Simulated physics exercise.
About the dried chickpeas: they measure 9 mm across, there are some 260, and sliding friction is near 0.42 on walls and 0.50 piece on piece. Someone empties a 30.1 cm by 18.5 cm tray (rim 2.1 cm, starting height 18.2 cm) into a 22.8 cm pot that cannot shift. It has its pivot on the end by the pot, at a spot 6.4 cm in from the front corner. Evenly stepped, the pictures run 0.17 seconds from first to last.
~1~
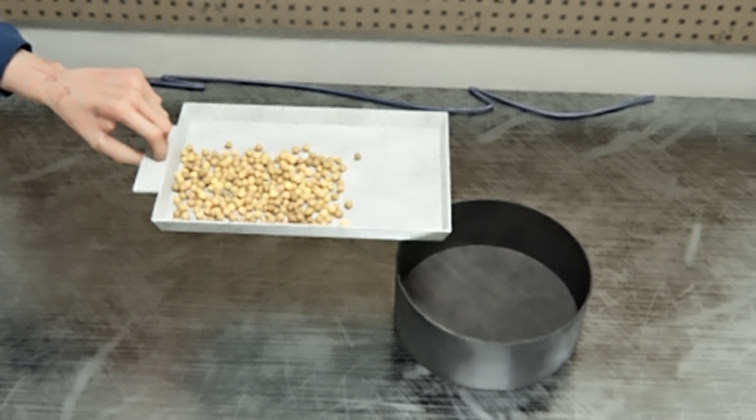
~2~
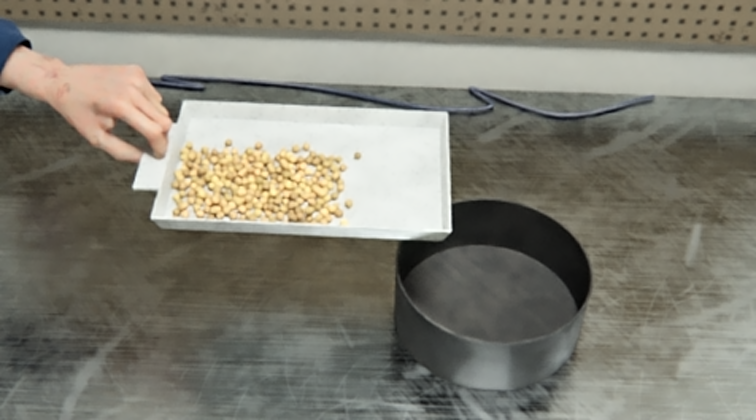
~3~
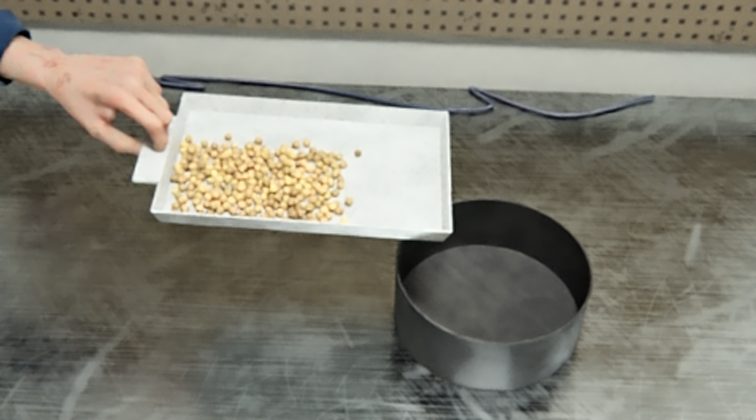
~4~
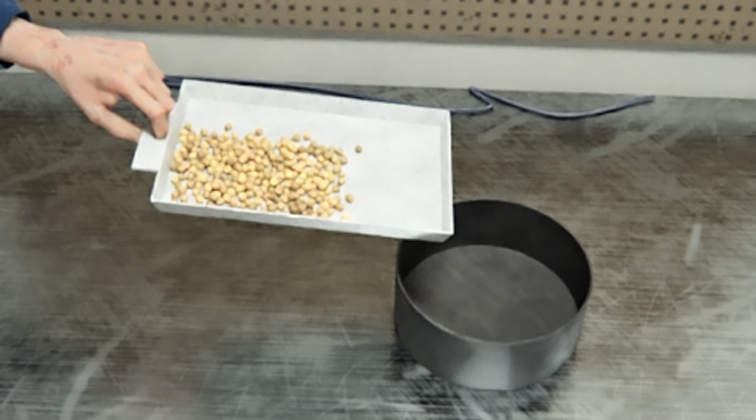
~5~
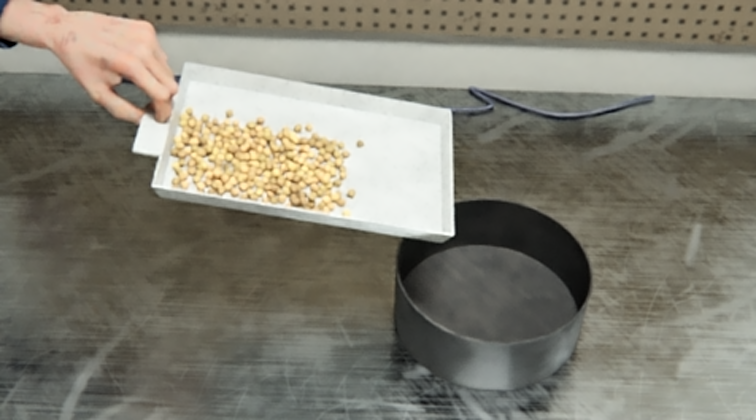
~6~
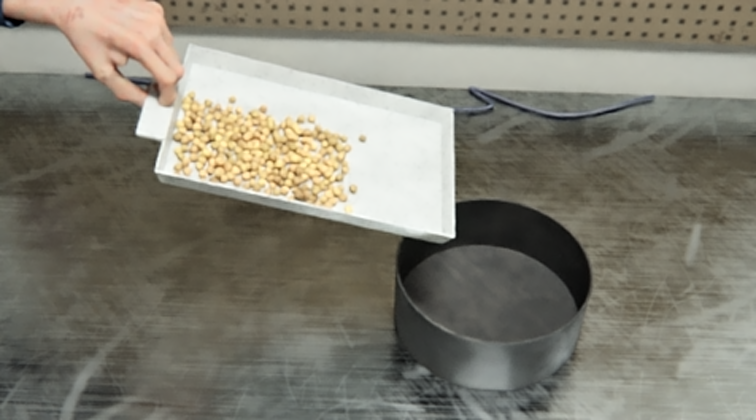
A hand raising the left end of a white tray of dried chickpeas, slanting it toward a dark round pot at right.
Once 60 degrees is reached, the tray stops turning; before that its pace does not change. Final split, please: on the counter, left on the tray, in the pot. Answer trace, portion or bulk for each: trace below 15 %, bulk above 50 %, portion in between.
Counter: Trace. Tray: Portion. Pot: Bulk.
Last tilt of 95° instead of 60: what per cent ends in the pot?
Around 100 per cent, then.
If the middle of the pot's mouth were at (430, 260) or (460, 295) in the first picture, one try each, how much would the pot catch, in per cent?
I'd say close to 30 percent for the first spot and 60 percent for the second.
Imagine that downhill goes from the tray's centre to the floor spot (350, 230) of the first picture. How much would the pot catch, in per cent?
Near 15 percent, give or take.
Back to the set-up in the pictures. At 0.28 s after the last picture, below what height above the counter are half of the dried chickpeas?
Roughly 30 centimetres, give or take.
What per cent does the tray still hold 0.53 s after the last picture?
It works out to near 50 per cent of the load.
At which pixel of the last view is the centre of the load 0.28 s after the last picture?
(359, 127) or thereabouts.
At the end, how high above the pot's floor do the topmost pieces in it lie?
Height: Approx. 2.0 cm.
Then, 0.17 s after the last picture, tilt 39 degrees; the tray holds 100 %, the pot 0 %.
Then, 0.28 s after the last picture, tilt 55 degrees; the tray holds 100 %, the pot 0 %.
Then, 0.53 s after the last picture, tilt 60 degrees; the tray holds 50 %, the pot 15 %.
In the end, counter 0 %, tray 35 %, pot 65 %.
